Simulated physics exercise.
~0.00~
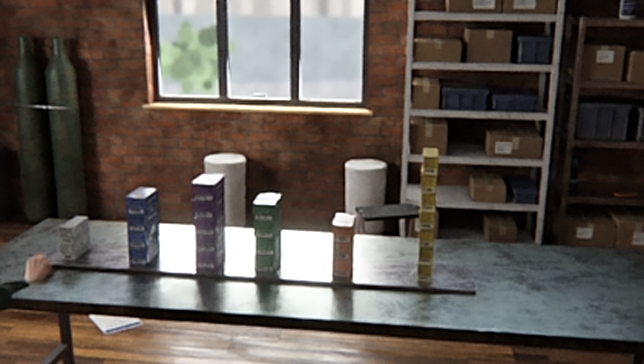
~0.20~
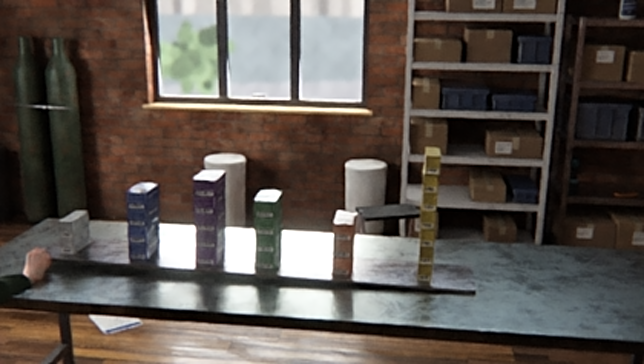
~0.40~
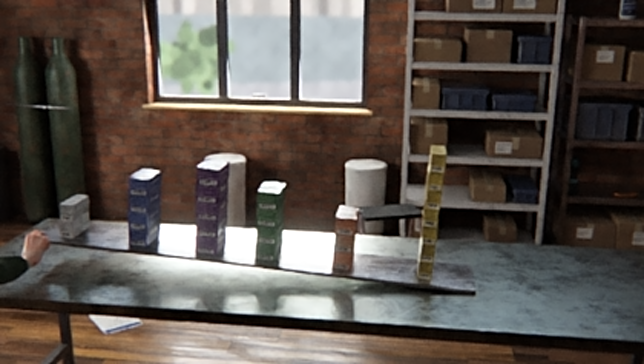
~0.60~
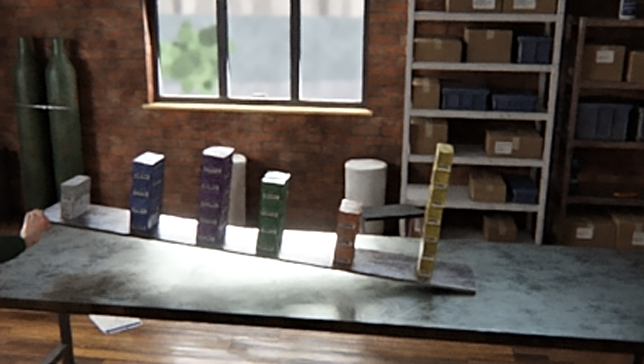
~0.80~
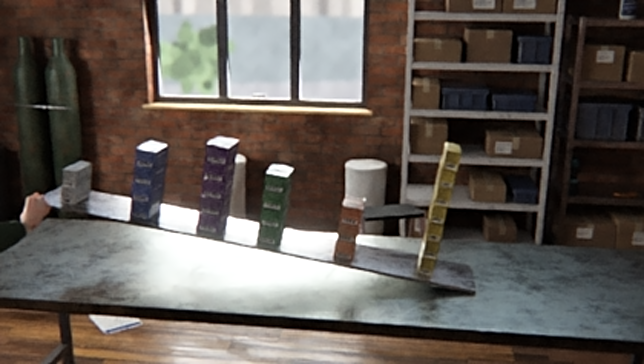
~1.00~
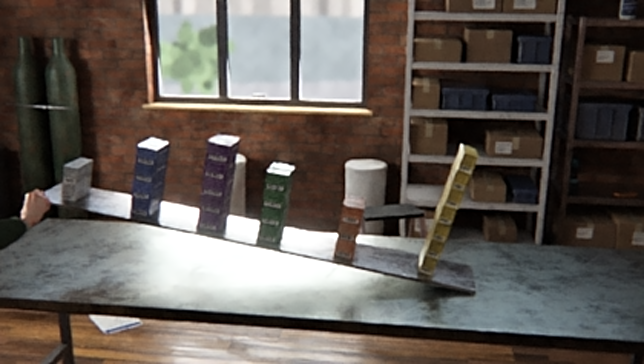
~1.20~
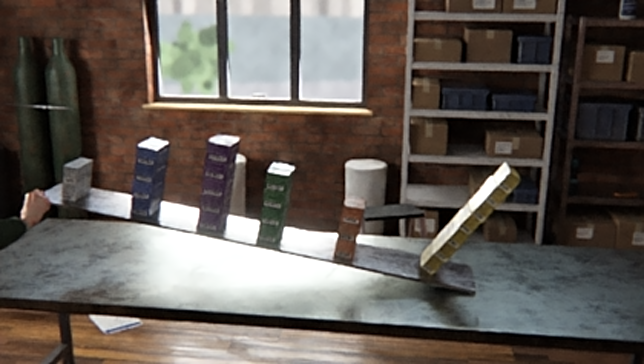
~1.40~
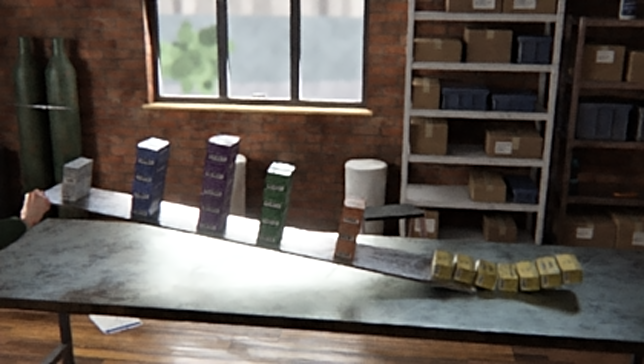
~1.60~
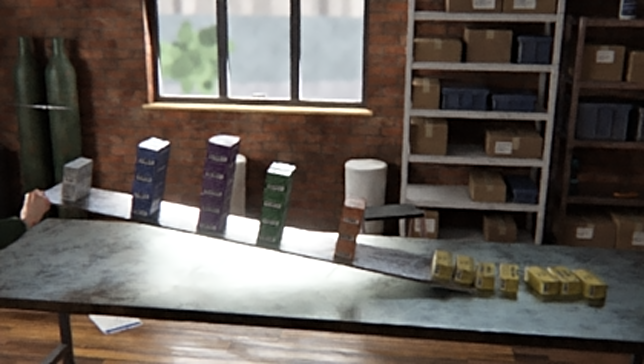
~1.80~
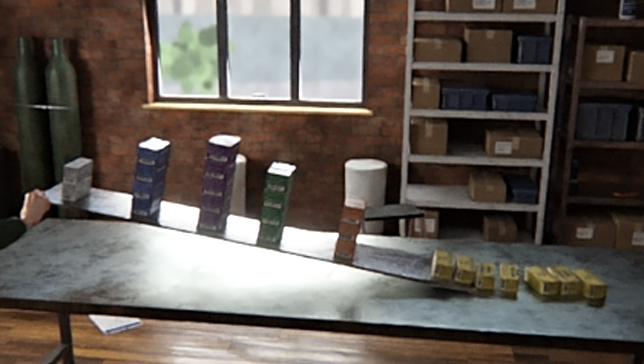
Hand lifting the left end of a board on a table until the tall yellow stack topples right, the others staying upright.
